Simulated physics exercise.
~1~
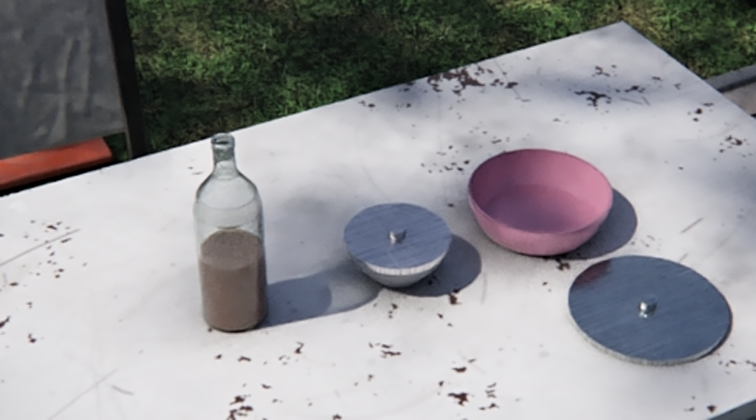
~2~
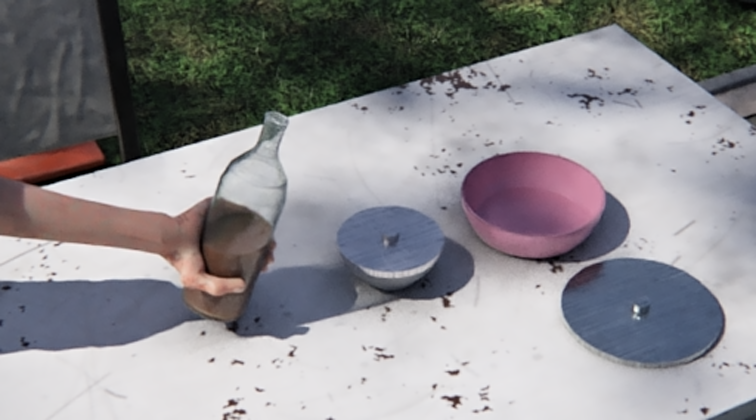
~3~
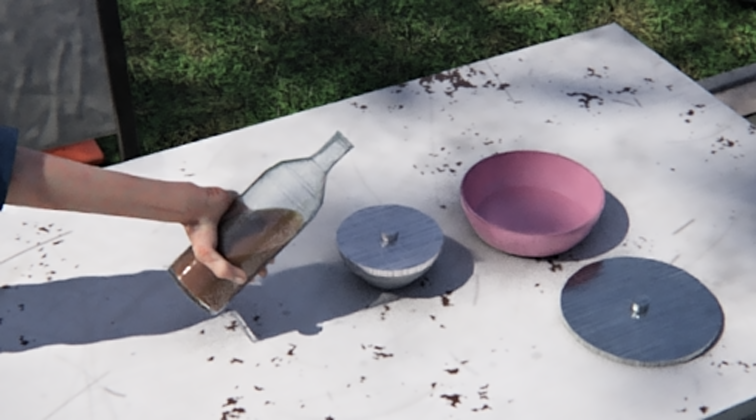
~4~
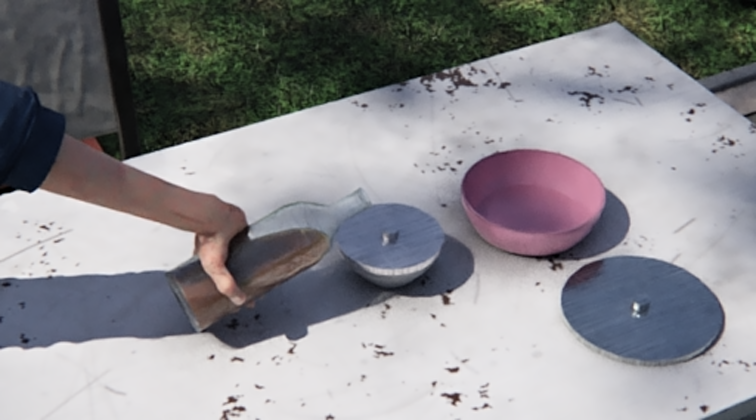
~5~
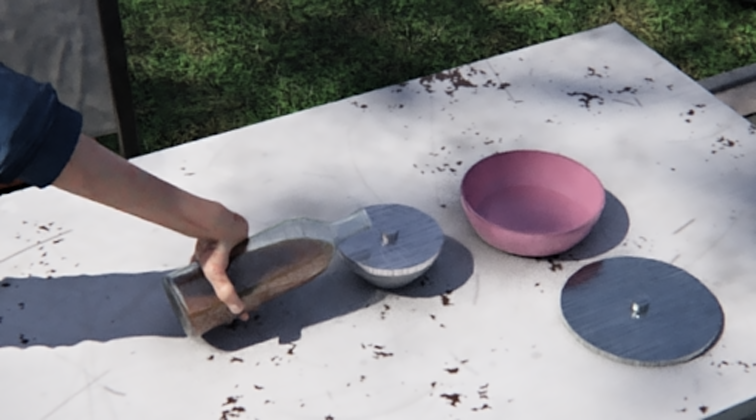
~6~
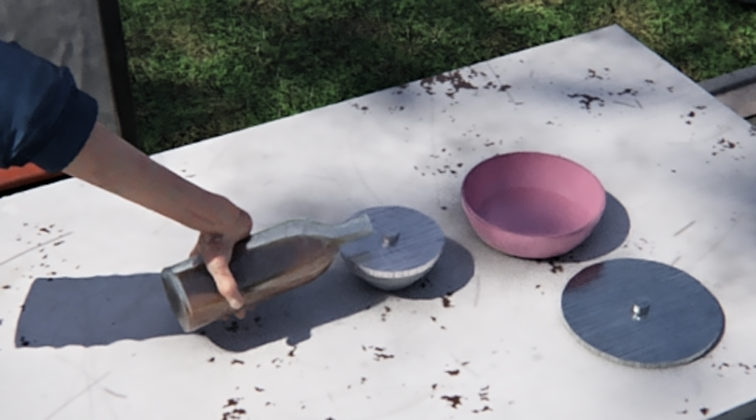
A hand grips a glass bottle of brown contents and tilts it rightward beside a lidded bowl.
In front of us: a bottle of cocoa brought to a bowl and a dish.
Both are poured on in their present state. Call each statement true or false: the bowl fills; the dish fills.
Bowl fills - false; dish fills - true.
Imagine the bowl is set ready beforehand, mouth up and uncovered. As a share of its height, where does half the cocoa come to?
Level: Near 75 per cent of height.
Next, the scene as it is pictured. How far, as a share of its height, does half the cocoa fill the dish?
It stands at around 25 per cent of the height.
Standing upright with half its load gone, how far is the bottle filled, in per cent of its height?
Fill height: Near 20 per cent.
Soon after, it hits the lid of the bowl and runs off.
Later, the cocoa goes into the dish.
In the end, the bowl is empty, in a puddle; the dish has its share inside.
